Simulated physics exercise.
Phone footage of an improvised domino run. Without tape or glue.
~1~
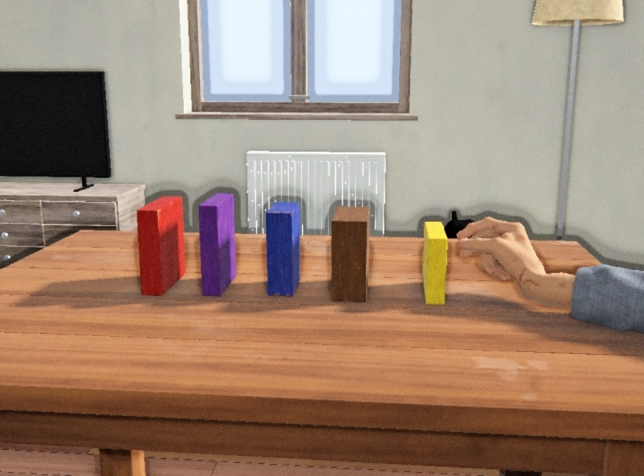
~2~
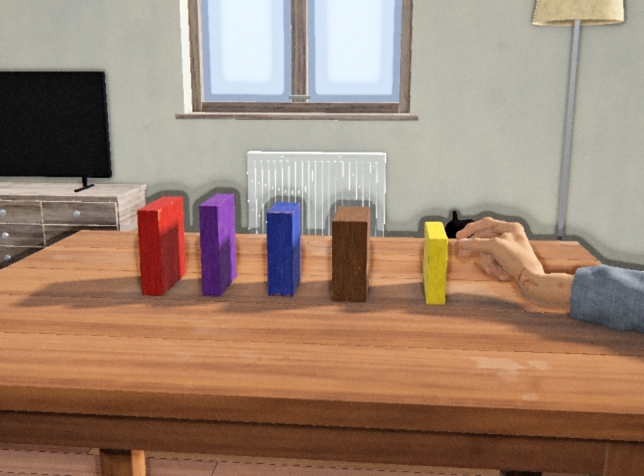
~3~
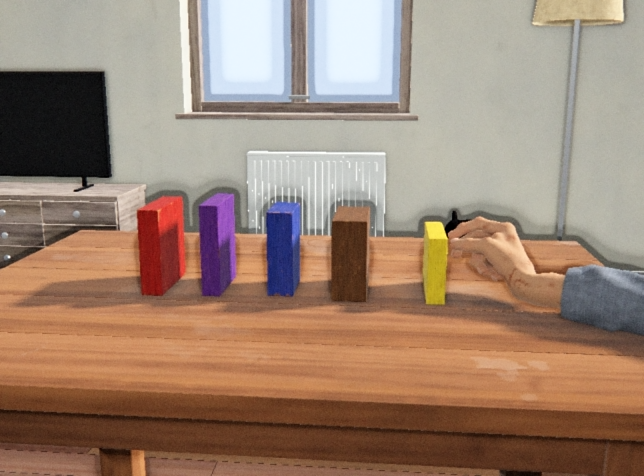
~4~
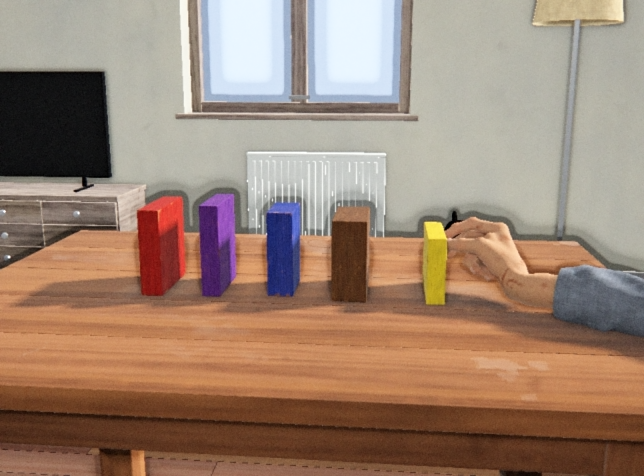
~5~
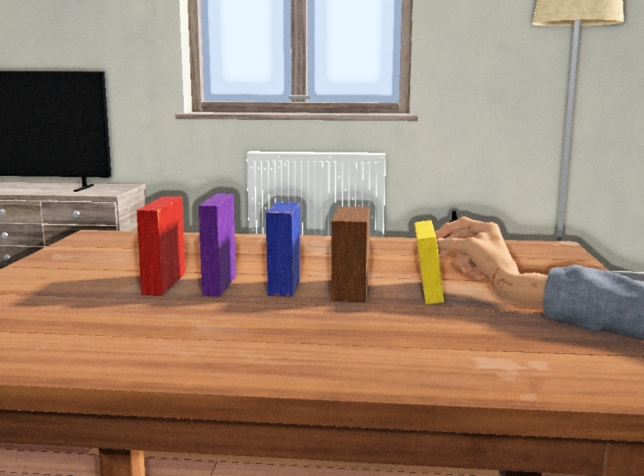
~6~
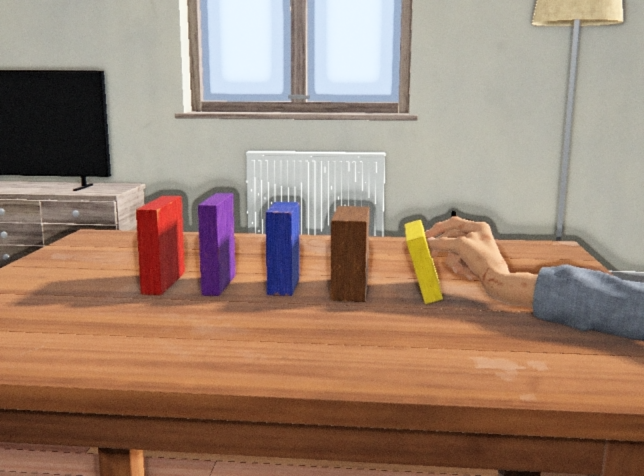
The footage shows five upright blocks, red, purple, blue, brown and yellow, spaced in a row on a wooden table. A hand at the right moves slightly left and pushes the yellow block, which tilts left toward the brown one.
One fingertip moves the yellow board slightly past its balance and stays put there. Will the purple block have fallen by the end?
No, it is still standing.
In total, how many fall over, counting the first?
That adds up to 1 in total.
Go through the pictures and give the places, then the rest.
In the first frame, purple block (218, 243); brown block (351, 252).
In the second frame, brown block (352, 253); blue block (284, 248).
In the third frame, brown block (351, 252); blue block (284, 248).
In the fourth frame, brown block (351, 253); blue block (284, 248).
In the fifth frame, yellow board 9° over; brown block (351, 253); blue block (284, 248).
In the sixth frame, yellow board 18° over; purple block (218, 243); brown block (351, 252).
Then, 0.10 s past the last view, yellow board 32° over.
Then, 0.20 s past the last view, yellow board 67° over.
Then, 0.30 s past the last view, yellow board 90° over.
Then, 0.40 s past the last view, purple block resting near (218, 243).
Finally, all 3 still in place. Final places as the last picture's camera would see them, purple block near (218, 243).
